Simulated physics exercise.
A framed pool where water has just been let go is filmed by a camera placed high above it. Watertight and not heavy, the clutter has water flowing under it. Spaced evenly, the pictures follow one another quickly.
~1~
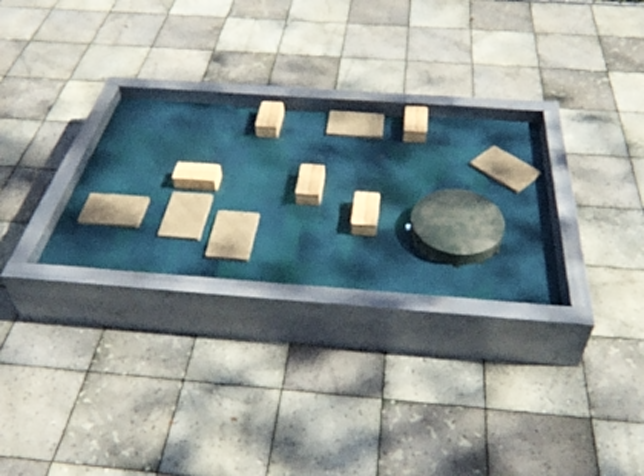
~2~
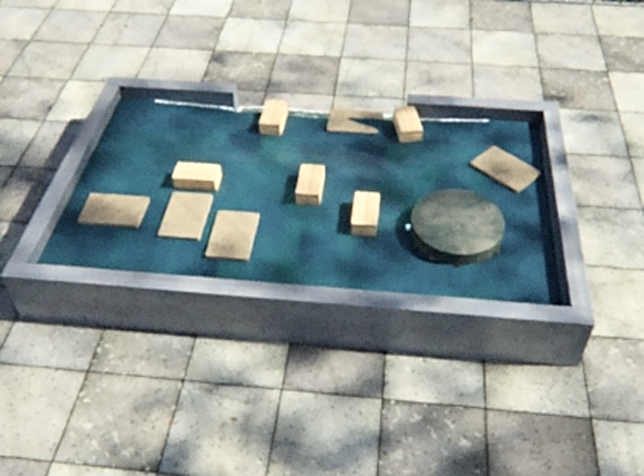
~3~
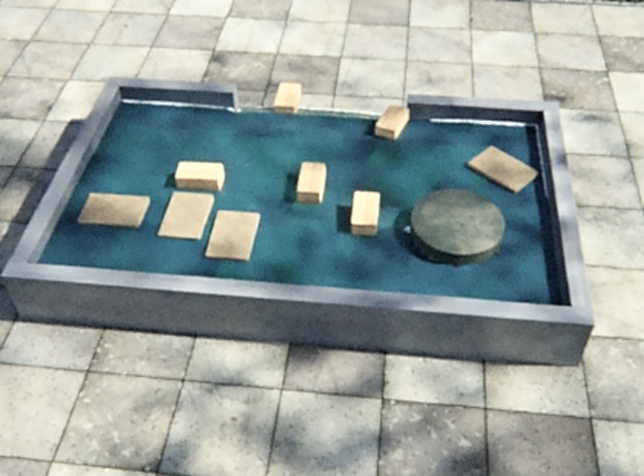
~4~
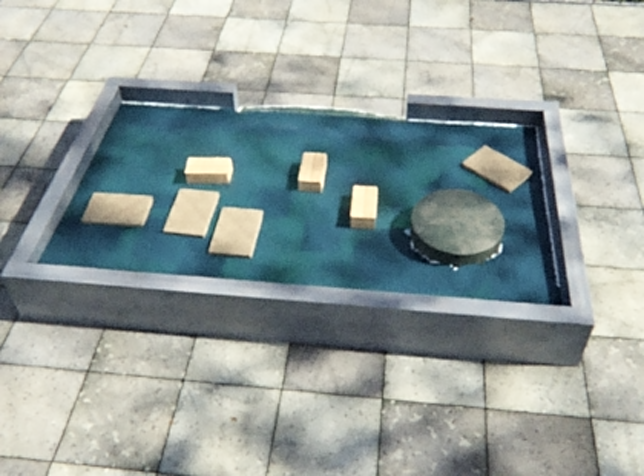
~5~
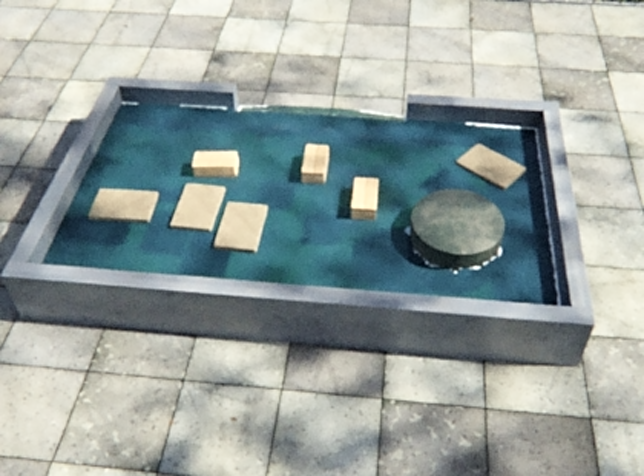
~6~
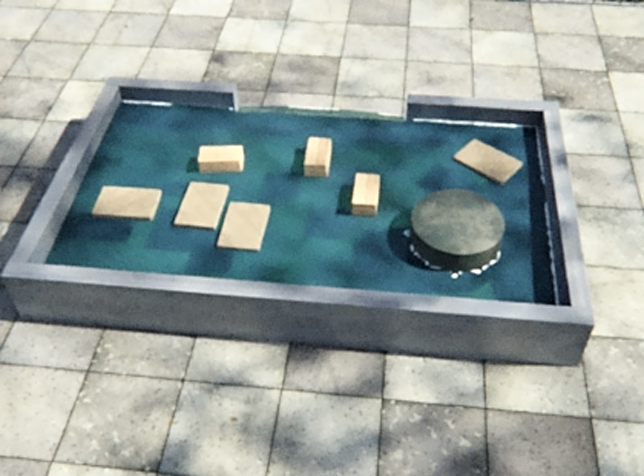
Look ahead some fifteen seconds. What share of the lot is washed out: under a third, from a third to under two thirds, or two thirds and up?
The fraction ends up two thirds plus.
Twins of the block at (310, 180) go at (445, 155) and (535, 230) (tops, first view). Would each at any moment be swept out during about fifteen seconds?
The first copy is swept away and the second is held back.
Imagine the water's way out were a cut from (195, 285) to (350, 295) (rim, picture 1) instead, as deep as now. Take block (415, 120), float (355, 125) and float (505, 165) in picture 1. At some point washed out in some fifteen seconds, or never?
Going through them in turn: Remains behind; remains behind; remains behind.
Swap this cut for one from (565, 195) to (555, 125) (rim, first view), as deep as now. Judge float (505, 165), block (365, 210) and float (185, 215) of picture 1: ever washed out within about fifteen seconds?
My answer, each in turn: Lost, lost, not lost.
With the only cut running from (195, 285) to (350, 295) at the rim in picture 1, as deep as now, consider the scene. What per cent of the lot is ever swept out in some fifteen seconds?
Estimated share: Around 60 %.
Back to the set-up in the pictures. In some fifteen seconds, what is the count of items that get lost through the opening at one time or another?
My tally gives 8.
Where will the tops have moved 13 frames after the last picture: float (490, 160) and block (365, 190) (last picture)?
(430, 149) and (354, 134), give or take.
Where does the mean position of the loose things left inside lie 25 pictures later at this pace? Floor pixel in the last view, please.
That averages to about (243, 174) on the floor.
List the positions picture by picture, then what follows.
In the first picture, a block at (310, 179), afloat; a block at (196, 171) floats; 0 of 10 have shifted.
In the second picture, a block at (310, 179), afloat; a block at (196, 171) floats; 3 of 10 have shifted.
In the third picture, a block at (311, 177), afloat, close to its start; a block at (199, 171), afloat, close to its start; 4 of 10 have shifted.
In the fourth picture, a block at (313, 167), afloat, close to its start; a block at (208, 166) floats, close to its start; 9 of 10 have shifted.
In the fifth picture, a block at (315, 159), afloat, close to its start; a block at (215, 159) floats, close to its start; 10 of 10 have shifted.
In the sixth picture, a block at (318, 151) floats, a stride from its start; a block at (220, 154), afloat, close to its start; 10 of 10 have shifted.
A moment on, 3 of 10 are out; 7 afloat.
Next, 5 of 10 are out; 5 afloat.
Later, 7 of 10 are out; 3 afloat.
In the end, 8 of 10 are out; 2 afloat.
